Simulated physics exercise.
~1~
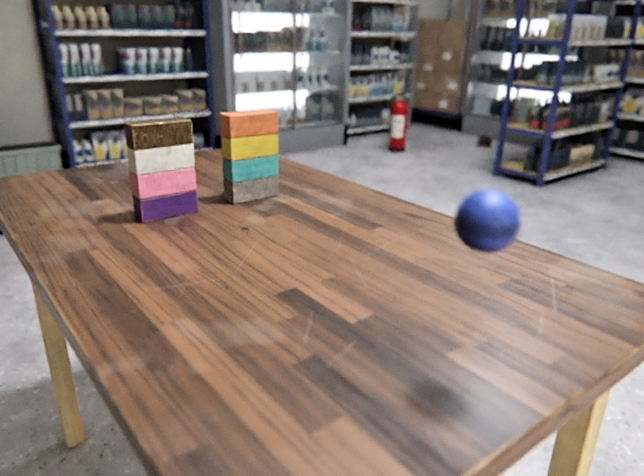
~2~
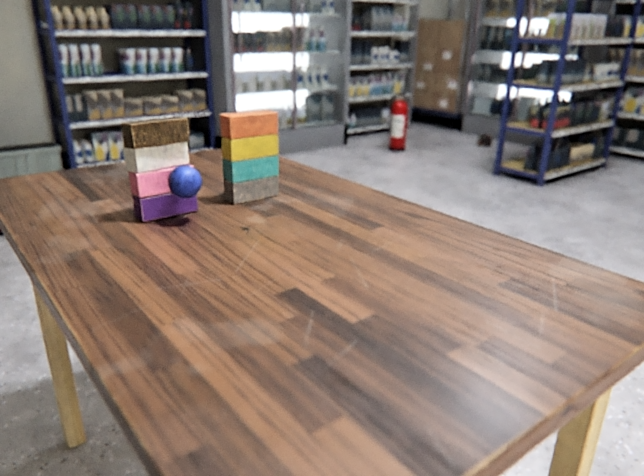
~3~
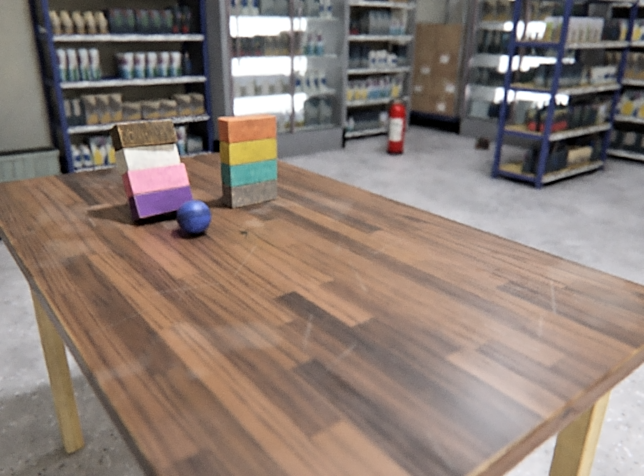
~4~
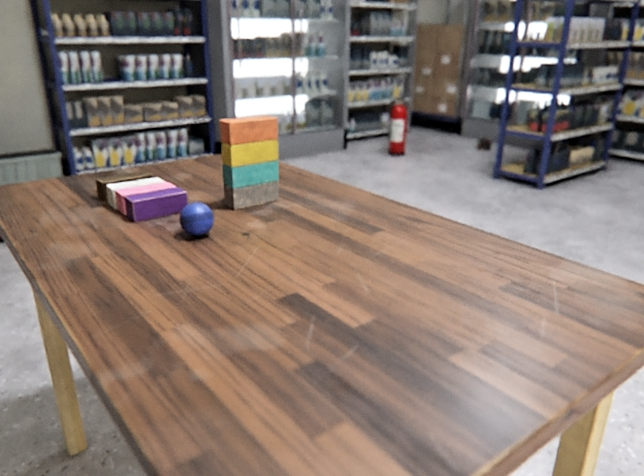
A blue ball flies in from the right over a wood-plank table in a room lined with stocked shelves, seen from slightly above by a gently swaying camera. Two stacks of blocks stand toward the far left, one black, white, pink and purple from top to bottom, the other orange, yellow, turquoise and grey. The ball reaches the left stack at its pink block, then drops to the tabletop as the stack tilts backward. That stack topples over and lies on its side in a row, purple end nearest. The ball rests beside it, and the orange-topped stack still stands.
